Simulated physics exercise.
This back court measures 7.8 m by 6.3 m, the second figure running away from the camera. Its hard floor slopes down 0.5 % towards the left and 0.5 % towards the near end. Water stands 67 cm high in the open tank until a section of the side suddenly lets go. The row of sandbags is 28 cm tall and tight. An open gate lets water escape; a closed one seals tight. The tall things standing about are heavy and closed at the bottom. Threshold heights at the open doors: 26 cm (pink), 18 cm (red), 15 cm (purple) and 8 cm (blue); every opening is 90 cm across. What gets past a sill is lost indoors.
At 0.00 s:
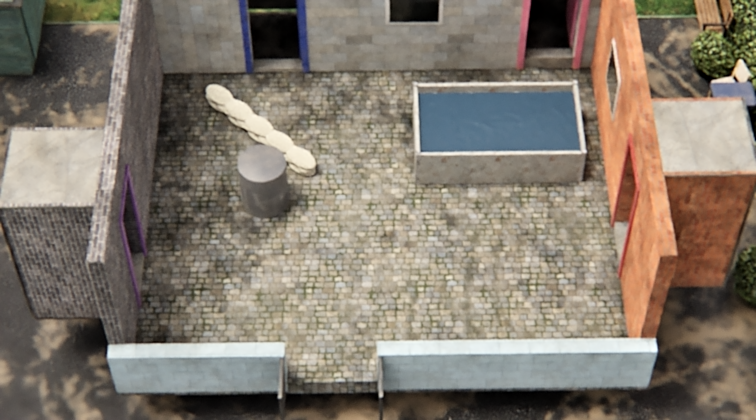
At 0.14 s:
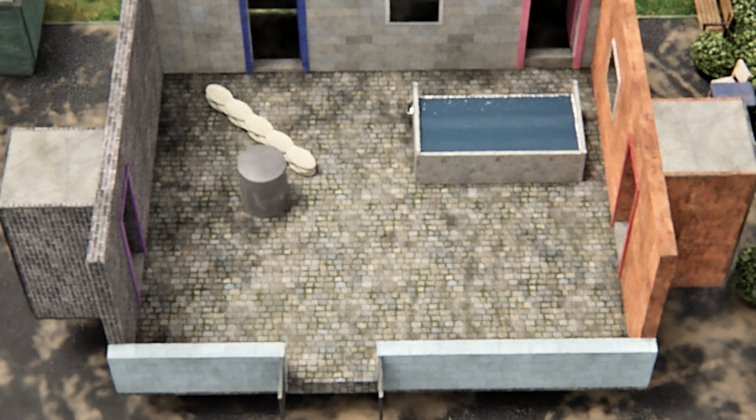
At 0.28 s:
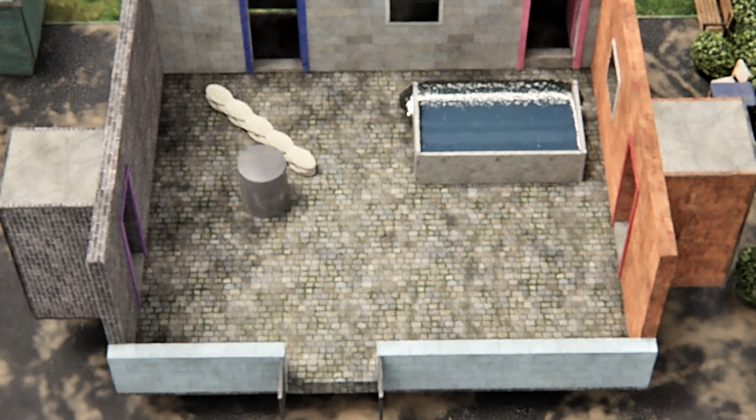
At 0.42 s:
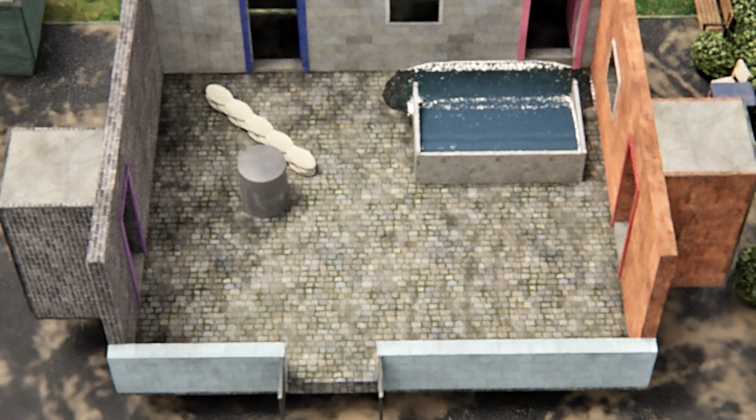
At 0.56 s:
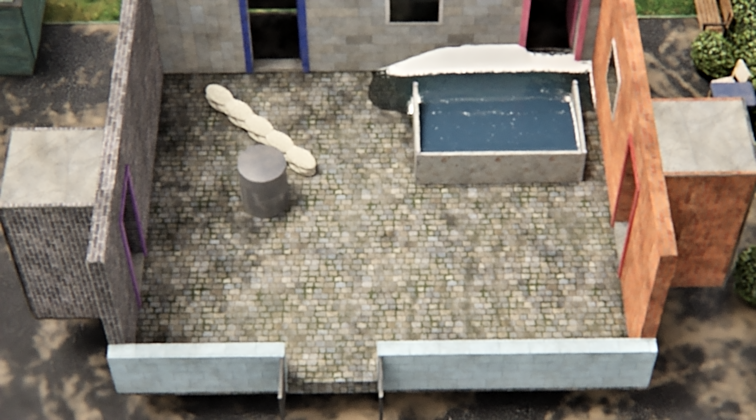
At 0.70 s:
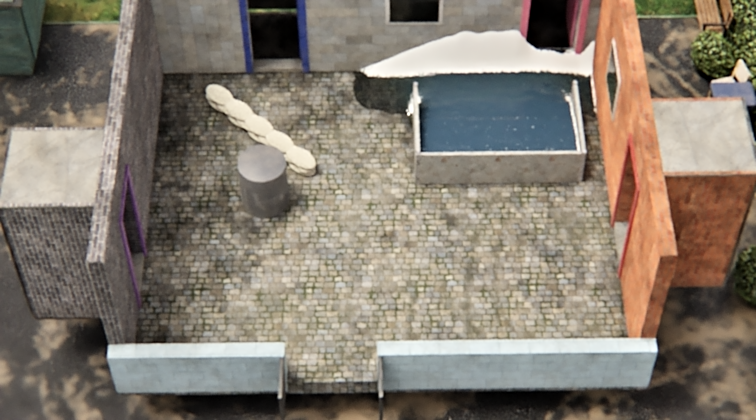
Water poured over the far side of an open tank in a paved, walled court, spreading out behind it and reaching the back wall in a foaming white sheet, while the grey drum stayed still.
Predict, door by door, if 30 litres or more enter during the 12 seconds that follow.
Door by door: At the pink door it goes over the limit; at the red door it keeps below the limit; at the purple door it stays under the limit; at the blue door it exceeds the limit.
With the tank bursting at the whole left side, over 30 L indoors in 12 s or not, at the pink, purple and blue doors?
Against that limit: Pink below, purple below, blue over.
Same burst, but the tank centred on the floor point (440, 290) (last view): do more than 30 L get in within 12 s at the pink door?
Against that limit: Pink below.
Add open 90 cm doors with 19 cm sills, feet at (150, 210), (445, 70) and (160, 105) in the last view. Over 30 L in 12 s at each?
In that order: Below, over, not over.
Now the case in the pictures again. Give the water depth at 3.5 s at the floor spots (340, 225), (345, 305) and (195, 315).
Roughly 0, 0 and 0 cm, in turn.
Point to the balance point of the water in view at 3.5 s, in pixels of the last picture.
Near (443, 137).
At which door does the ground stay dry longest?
The purple one.
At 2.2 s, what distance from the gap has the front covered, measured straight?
Roughly 5.8 m.
After 1.4 s water covers 10 % of the floor and is deepest (52 cm) near (582, 74); pink door 45 cm at the sill, 54 L in, red door not reached, purple door not reached, blue door 3 cm at the sill, 0 L in.
After 2.2 s water covers 20 % of the floor and is deepest (38 cm) near (584, 89); pink door 35 cm at the sill, 111 L in, red door not reached, purple door not reached, blue door 7 cm at the sill, 0 L in.
After 3.5 s water covers 35 % of the floor and is deepest (28 cm) near (164, 80); pink door 16 cm at the sill, 126 L in, red door 6 cm at the sill, 0 L in, purple door not reached, blue door 9 cm at the sill, 0 L in.
After 7.0 s water covers 80 % of the floor and is deepest (18 cm) near (164, 80); pink door 15 cm at the sill, 126 L in, red door 3 cm at the sill, 0 L in, purple door 2 cm at the sill, 0 L in, blue door 14 cm at the sill, 61 L in.
After 12.0 s water covers 95 % of the floor and is deepest (12 cm) near (164, 80); pink door 9 cm at the sill, 126 L in, red door 1 cm at the sill, 0 L in, purple door 8 cm at the sill, 0 L in, blue door 10 cm at the sill, 96 L in.
